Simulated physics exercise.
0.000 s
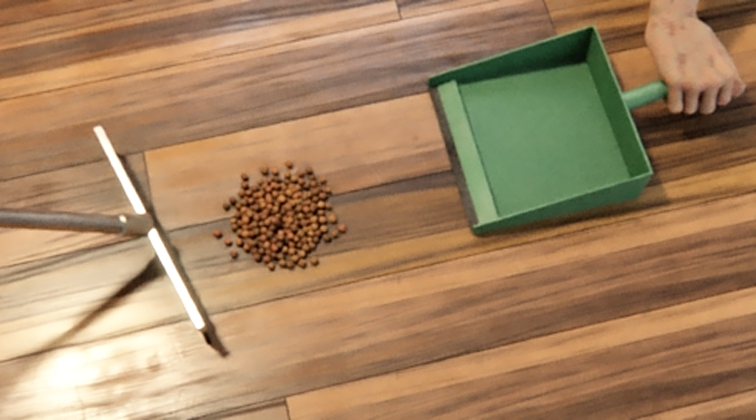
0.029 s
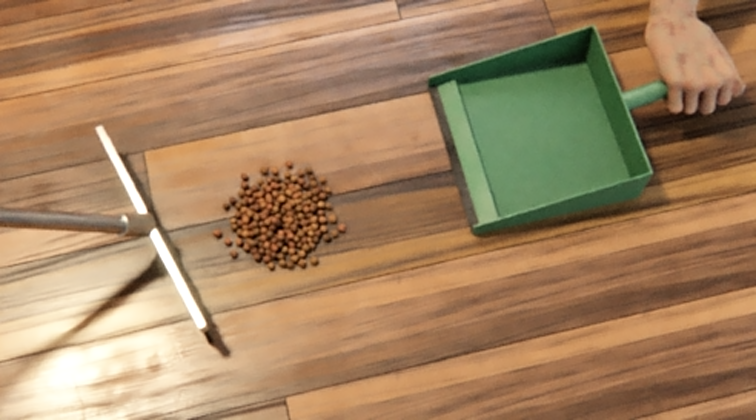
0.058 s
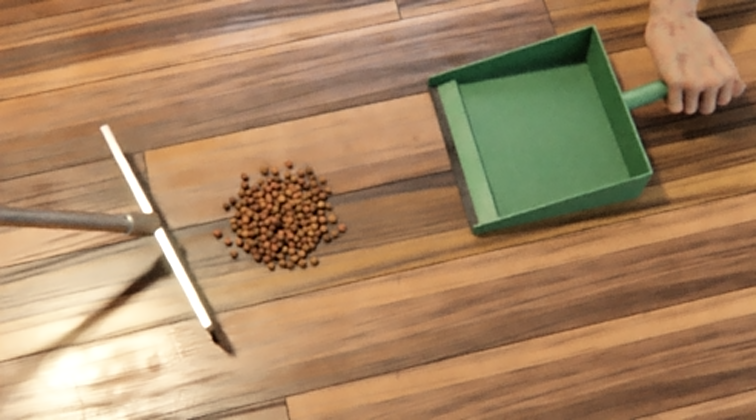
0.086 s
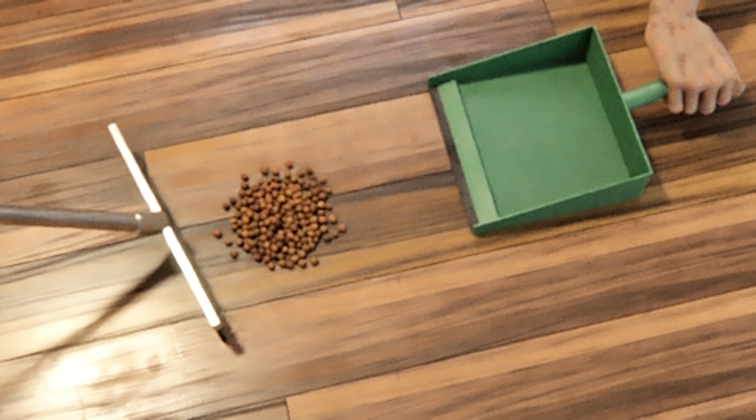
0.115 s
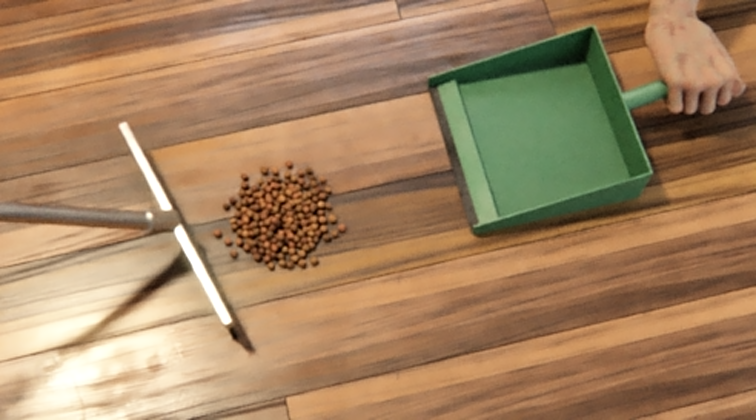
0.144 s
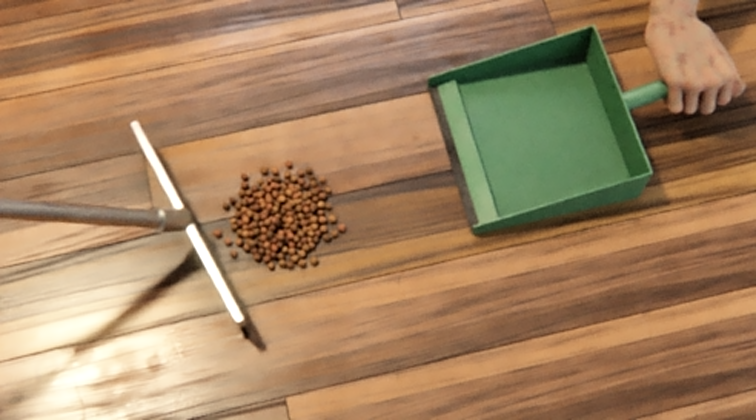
On a wooden floor, a long-handled white blade sliding slowly right towards a still brown pile, a hand holding a green dustpan.
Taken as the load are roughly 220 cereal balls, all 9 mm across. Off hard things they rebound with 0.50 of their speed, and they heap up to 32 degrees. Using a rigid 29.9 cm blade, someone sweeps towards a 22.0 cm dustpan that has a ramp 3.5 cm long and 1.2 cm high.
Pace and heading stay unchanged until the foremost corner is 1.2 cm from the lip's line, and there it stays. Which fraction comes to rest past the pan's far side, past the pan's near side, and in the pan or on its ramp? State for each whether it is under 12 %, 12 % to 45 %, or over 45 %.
Result: Far side: Looks like a thin scattering will settle there. Near side: Looks like a thin scattering will settle there. Pan: Looks like a thin scattering will settle there.
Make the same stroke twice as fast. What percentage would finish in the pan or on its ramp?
About 30 per cent.
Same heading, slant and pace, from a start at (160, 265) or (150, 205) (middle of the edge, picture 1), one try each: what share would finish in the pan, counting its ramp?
About 0 and 15 per cent.
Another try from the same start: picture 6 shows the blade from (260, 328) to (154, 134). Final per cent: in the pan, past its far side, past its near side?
Pan: 5, far side: 0, near side: 15.
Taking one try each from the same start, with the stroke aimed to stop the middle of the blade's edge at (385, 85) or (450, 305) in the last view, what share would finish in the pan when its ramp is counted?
Some 25 and 0 per cent.
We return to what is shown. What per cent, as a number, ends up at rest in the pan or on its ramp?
I reckon around 5 in a hundred.
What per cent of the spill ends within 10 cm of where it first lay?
The figure is some 0 percent.
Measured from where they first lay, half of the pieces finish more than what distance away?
I'd say close to 20 cm.
Then, at 0.44 s, middle of the blade 20 cm from the lip; 0 % over the lip, far side 0 %, near side 5 %.
After 0.63 s, middle of the blade 11 cm from the lip; 0 % over the lip, far side 0 %, near side 5 %.
Then, at 0.94 s, middle of the blade 5 cm from the lip; 5 % over the lip, far side 5 %, near side 5 %.
In the end, at 1.2 s, far side 5 %, near side 5 %, pan 5 %, in front of the lip or behind the blade 85 %.
